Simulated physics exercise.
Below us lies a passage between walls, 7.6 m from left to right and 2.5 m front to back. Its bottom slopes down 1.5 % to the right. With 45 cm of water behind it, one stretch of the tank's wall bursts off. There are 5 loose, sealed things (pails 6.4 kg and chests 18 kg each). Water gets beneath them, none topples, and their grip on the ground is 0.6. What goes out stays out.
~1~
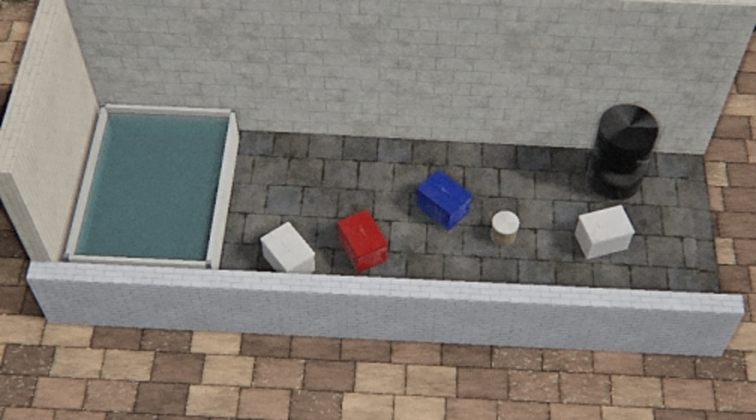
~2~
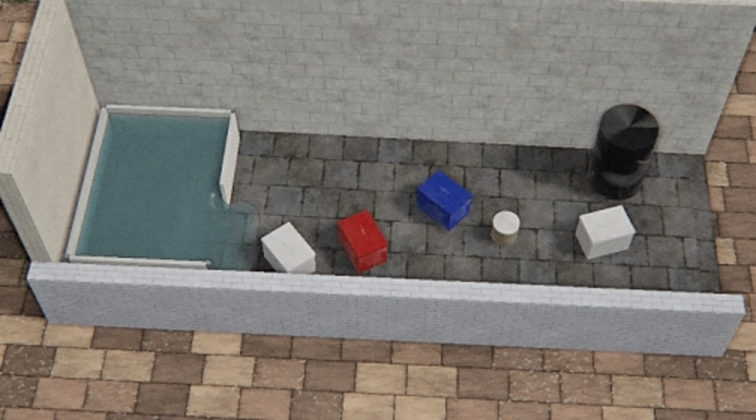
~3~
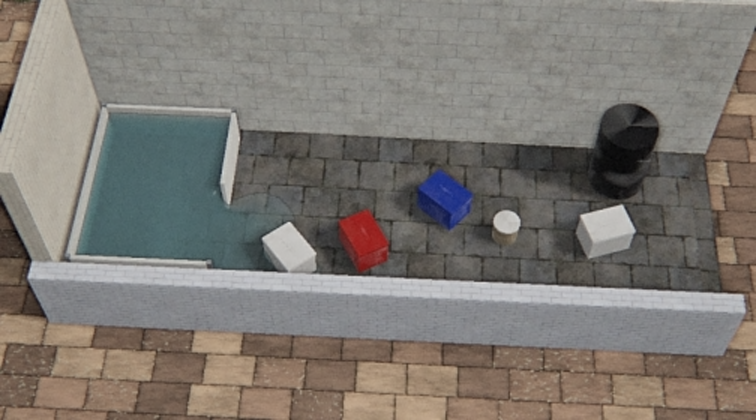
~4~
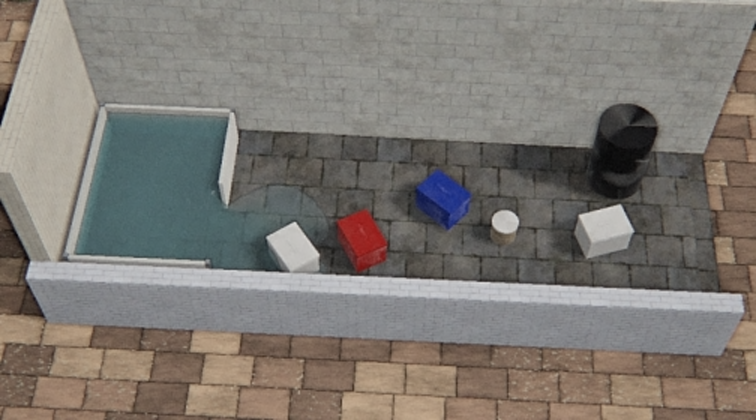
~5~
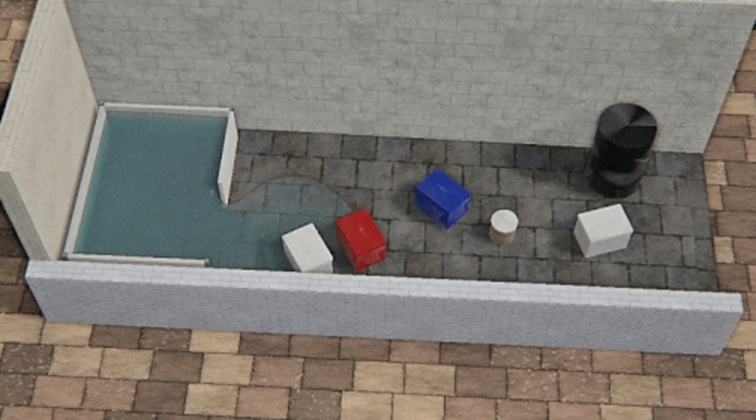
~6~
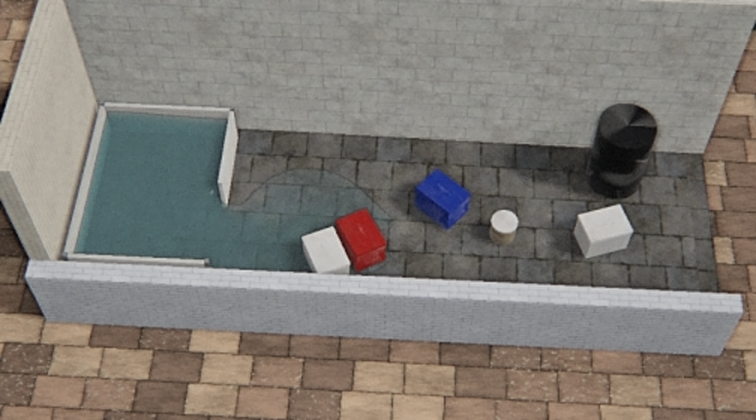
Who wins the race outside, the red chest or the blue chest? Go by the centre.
First out is the red one.
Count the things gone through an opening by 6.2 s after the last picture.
By then 3.
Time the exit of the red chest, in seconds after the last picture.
Near 3.5 s.
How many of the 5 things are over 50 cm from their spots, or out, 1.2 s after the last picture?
By then 2.
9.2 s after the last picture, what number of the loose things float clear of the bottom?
0 of them.
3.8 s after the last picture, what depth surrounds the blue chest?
About 15 cm.
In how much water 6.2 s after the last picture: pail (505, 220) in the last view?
Roughly 3 cm.
Then, 1.2 s after the last picture the red chest is near (475, 220), 1.4 m from its start, aground; the blue chest is near (475, 180), 0.4 m from its start, aground; 0 of 5 are out; 0 afloat.
Then, 3.8 s after the last picture the red chest has gone out (3.7 s after the last picture); the blue chest is near (550, 145), 1.5 m from its start, afloat; 3 of 5 are out; 1 afloat.
Then, 6.2 s after the last picture the red chest has gone out (3.7 s after the last picture); the blue chest is near (535, 149), 1.3 m from its start, aground; 3 of 5 are out; 0 afloat.
Then, 9.2 s after the last picture the red chest has gone out (3.7 s after the last picture); the blue chest is near (535, 149), 1.3 m from its start, aground; 3 of 5 are out; 0 afloat.
